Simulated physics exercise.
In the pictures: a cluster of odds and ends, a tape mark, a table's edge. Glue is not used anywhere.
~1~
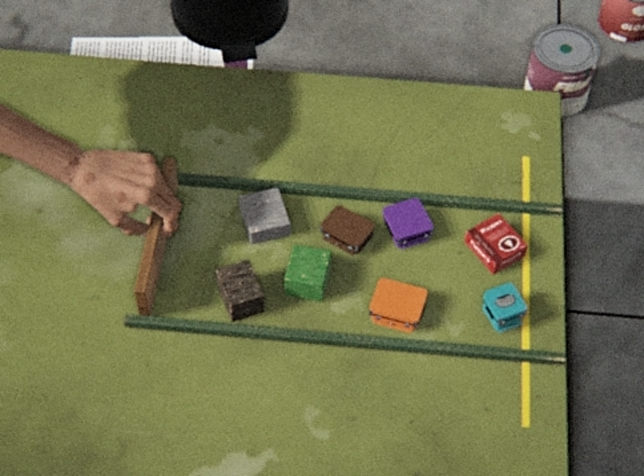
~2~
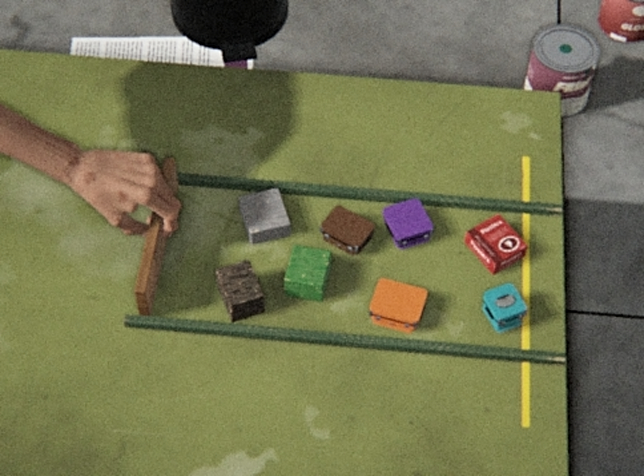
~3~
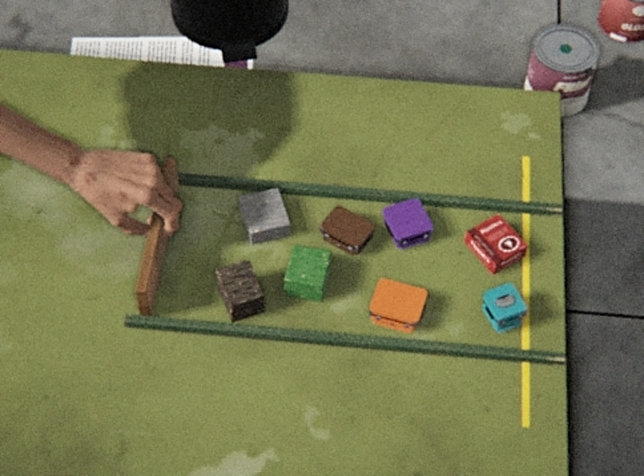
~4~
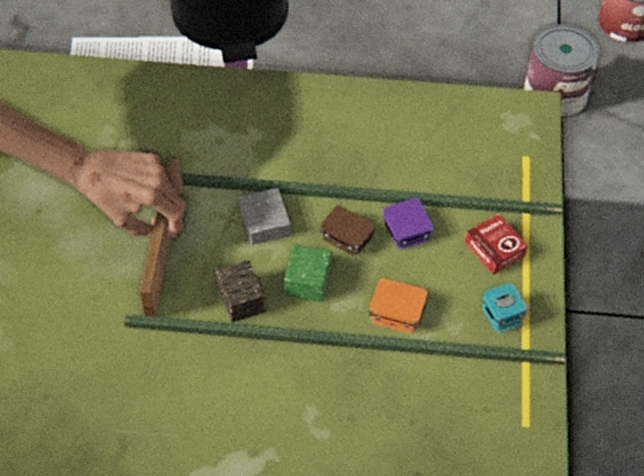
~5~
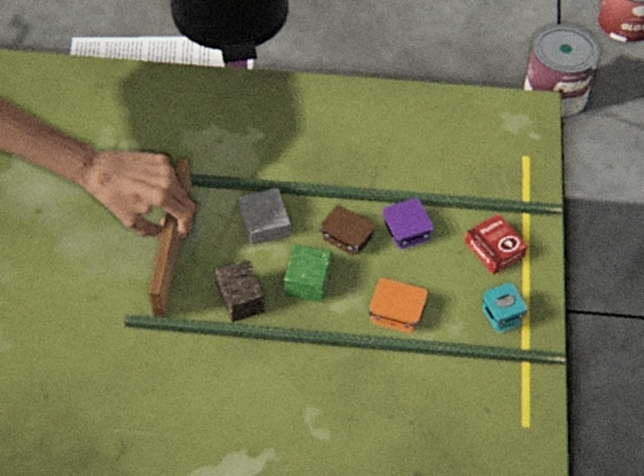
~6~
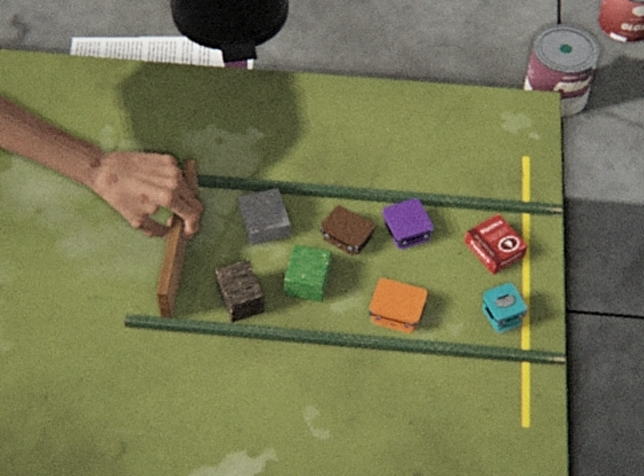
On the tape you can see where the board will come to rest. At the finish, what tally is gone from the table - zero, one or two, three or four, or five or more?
The tally gone is five or more.
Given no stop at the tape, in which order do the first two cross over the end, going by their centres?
It goes the red box and after it the turquoise case.
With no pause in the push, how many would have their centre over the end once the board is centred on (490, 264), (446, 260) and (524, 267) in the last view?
Place by place: 2, 0 and 5.
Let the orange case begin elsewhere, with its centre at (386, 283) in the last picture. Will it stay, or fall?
Starting there, it drops down in the end.
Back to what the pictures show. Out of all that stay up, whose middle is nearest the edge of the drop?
Result - the green block.
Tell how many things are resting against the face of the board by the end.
I count 3 of them.
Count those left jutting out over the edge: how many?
That would be 2.
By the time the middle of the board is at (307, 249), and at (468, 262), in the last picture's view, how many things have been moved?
In order, the tallies are 5 and 8.
Soon after, none off yet; turquoise case at rest near (503, 309); red box at rest near (496, 244); purple case moved about its own width near (434, 223).
At rest, the number that fall off is five or more; fallen, brown case, orange case, purple case, red box and turquoise case.
